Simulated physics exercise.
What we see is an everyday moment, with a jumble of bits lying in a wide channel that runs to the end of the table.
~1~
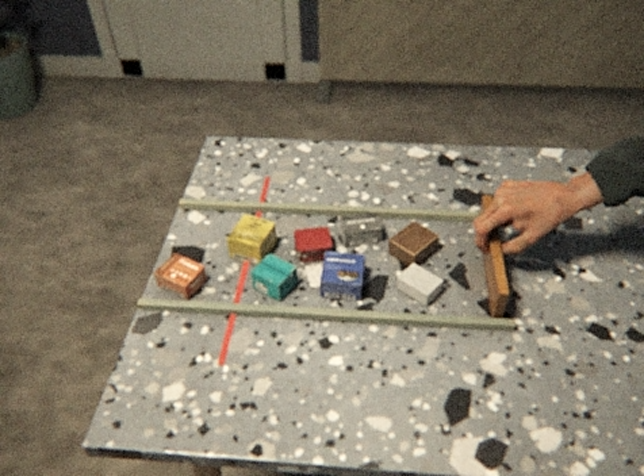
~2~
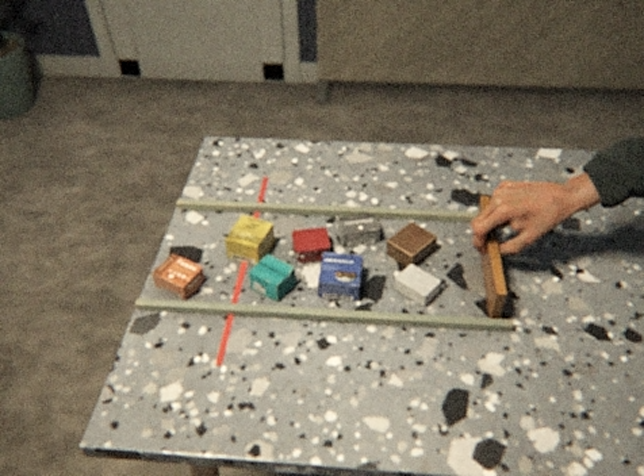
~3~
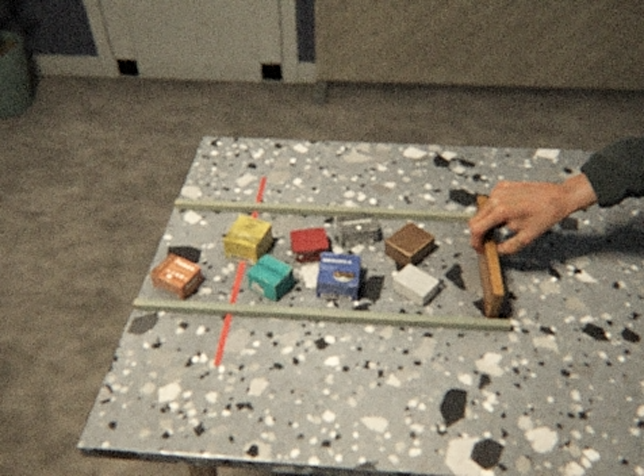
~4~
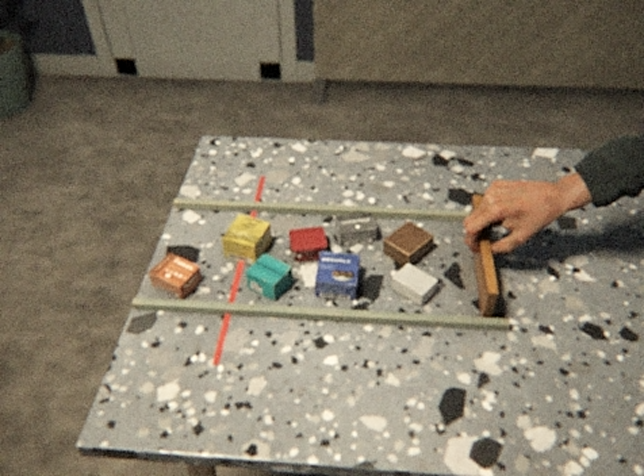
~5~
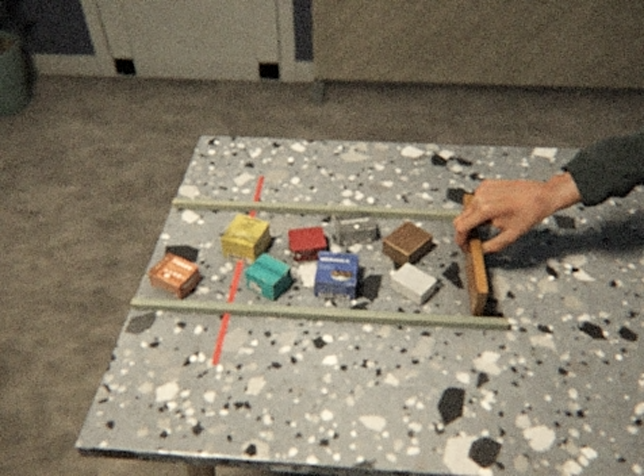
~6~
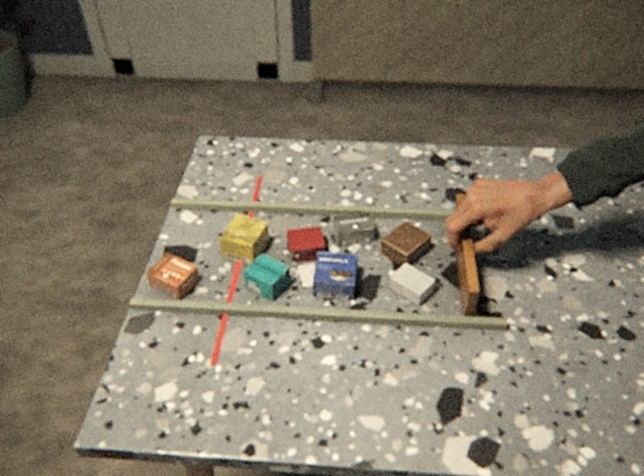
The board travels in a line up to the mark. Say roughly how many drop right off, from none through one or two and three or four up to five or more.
Dropping off: One or two.
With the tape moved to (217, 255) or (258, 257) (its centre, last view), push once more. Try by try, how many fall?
In order, 3 and 1.
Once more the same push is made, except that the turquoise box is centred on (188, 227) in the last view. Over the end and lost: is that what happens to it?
It goes down.
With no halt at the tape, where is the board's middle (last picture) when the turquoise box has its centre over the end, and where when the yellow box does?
The middle is at (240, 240) when it's the turquoise box, and at (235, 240) when it's the yellow box.
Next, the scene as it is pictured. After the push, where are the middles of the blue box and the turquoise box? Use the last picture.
In the last picture the blue box sits at (176, 276) while the turquoise box sits at (138, 276).
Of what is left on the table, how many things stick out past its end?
I get 2.
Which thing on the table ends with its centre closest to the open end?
That would be the turquoise box.
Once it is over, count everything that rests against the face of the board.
The figure is 3.
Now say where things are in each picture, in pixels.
In the first picture, orange box (181, 276); yellow box (253, 240); turquoise box (275, 278); board (492, 254); tape (248, 256).
In the second picture, yellow box (251, 240); brown block (411, 245).
In the third picture, turquoise box (271, 278); red case (309, 246).
In the fourth picture, orange box (176, 276); grey box (356, 229).
In the fifth picture, yellow box (247, 239); blue box (337, 275).
In the sixth picture, orange box (174, 276); yellow box (245, 239); turquoise box (268, 277); board (465, 253); tape (241, 256).
Early on, none off yet; orange box at rest near (174, 276); yellow box at rest near (245, 239); turquoise box at rest near (268, 277).
A while later, none off yet; orange box travelled a little near (159, 274); yellow box travelled about its own width near (221, 236); turquoise box travelled well along near (200, 272).
Finally, the number that fall off is one or two; lost, orange box.
